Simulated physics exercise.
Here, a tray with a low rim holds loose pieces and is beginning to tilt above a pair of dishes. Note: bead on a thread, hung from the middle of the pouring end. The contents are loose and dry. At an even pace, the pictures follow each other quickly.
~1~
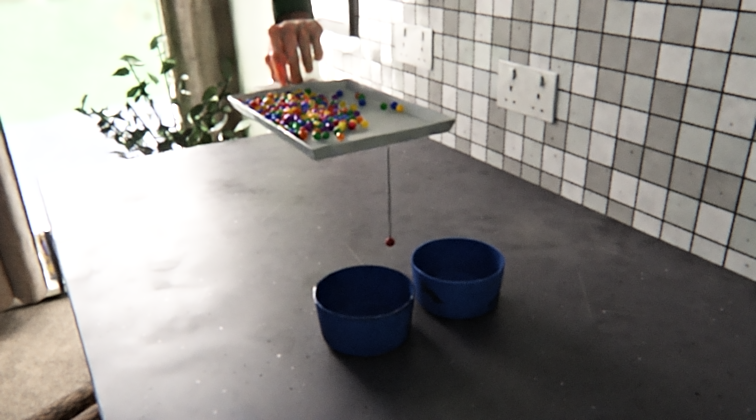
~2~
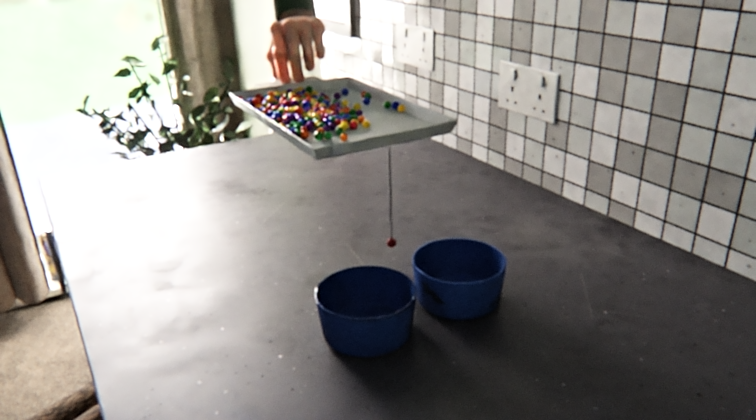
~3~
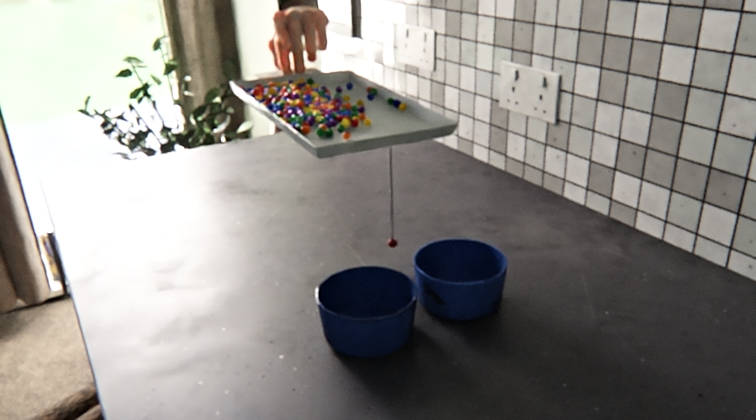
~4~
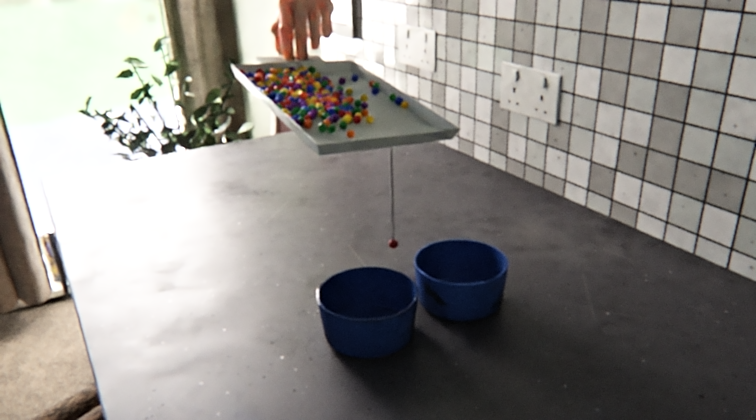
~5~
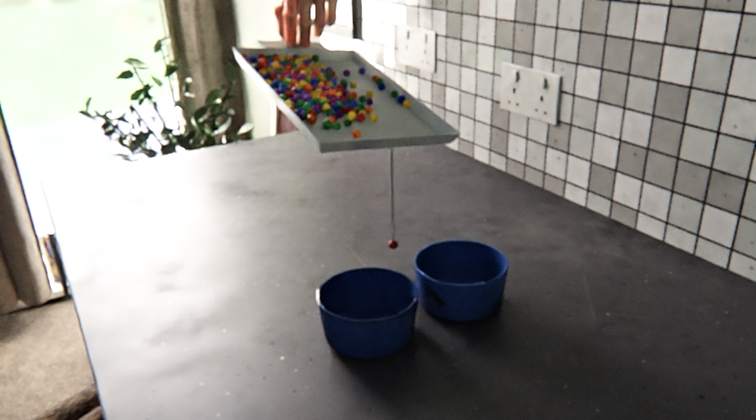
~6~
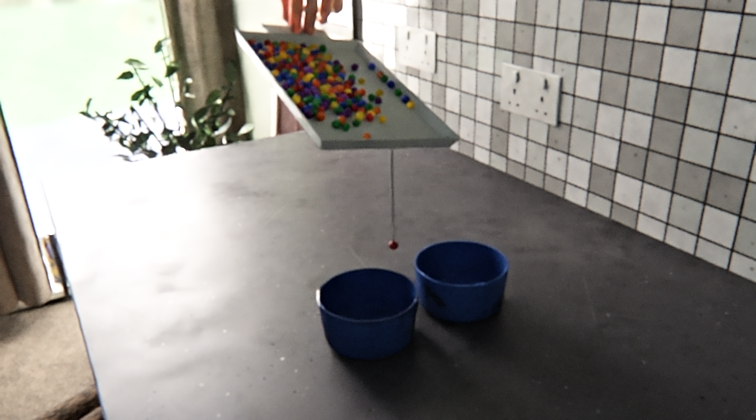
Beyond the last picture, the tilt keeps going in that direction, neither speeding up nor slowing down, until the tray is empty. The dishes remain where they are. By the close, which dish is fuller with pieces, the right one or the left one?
Oh, the winner here is the right dish, by the look of it.
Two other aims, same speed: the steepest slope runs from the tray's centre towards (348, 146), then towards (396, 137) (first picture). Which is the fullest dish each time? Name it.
Try 1: The left-side dish; try 2: The right-side dish.
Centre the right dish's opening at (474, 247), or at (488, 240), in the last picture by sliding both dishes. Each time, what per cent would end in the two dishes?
Close to 80 in a hundred, followed by close to 70 in a hundred.
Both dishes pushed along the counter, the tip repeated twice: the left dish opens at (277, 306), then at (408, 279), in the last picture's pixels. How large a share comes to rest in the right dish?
Trial 1 around 0 percent, trial 2 around 70 percent.
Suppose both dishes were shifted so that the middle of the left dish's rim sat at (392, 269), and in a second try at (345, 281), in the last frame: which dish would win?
Try 1: The dish at right. Try 2: The dish at right.
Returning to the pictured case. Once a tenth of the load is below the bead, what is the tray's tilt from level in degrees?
Around 60°, give or take.
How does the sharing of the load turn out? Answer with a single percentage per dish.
Near 0 in a hundred for the left dish; near 50 for the right dish.
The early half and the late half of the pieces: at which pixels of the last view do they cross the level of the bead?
The early half goes through (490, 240), the late half through (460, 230).
Just after the last frame, tray tipped steeply; roughly a quarter on the tray; roughly a quarter in the right dish; roughly a quarter outside both; roughly a third in the air.
A moment on, tray tipped past a quarter turn; just a few in the left dish; roughly half in the right dish; roughly half outside both; just a few in the air.
Further on, tray tipped past a quarter turn; just a few in the left dish; roughly half in the right dish; roughly half outside both.
When it is over, tray tipped past a quarter turn; just a few in the left dish; roughly half in the right dish; roughly half outside both.
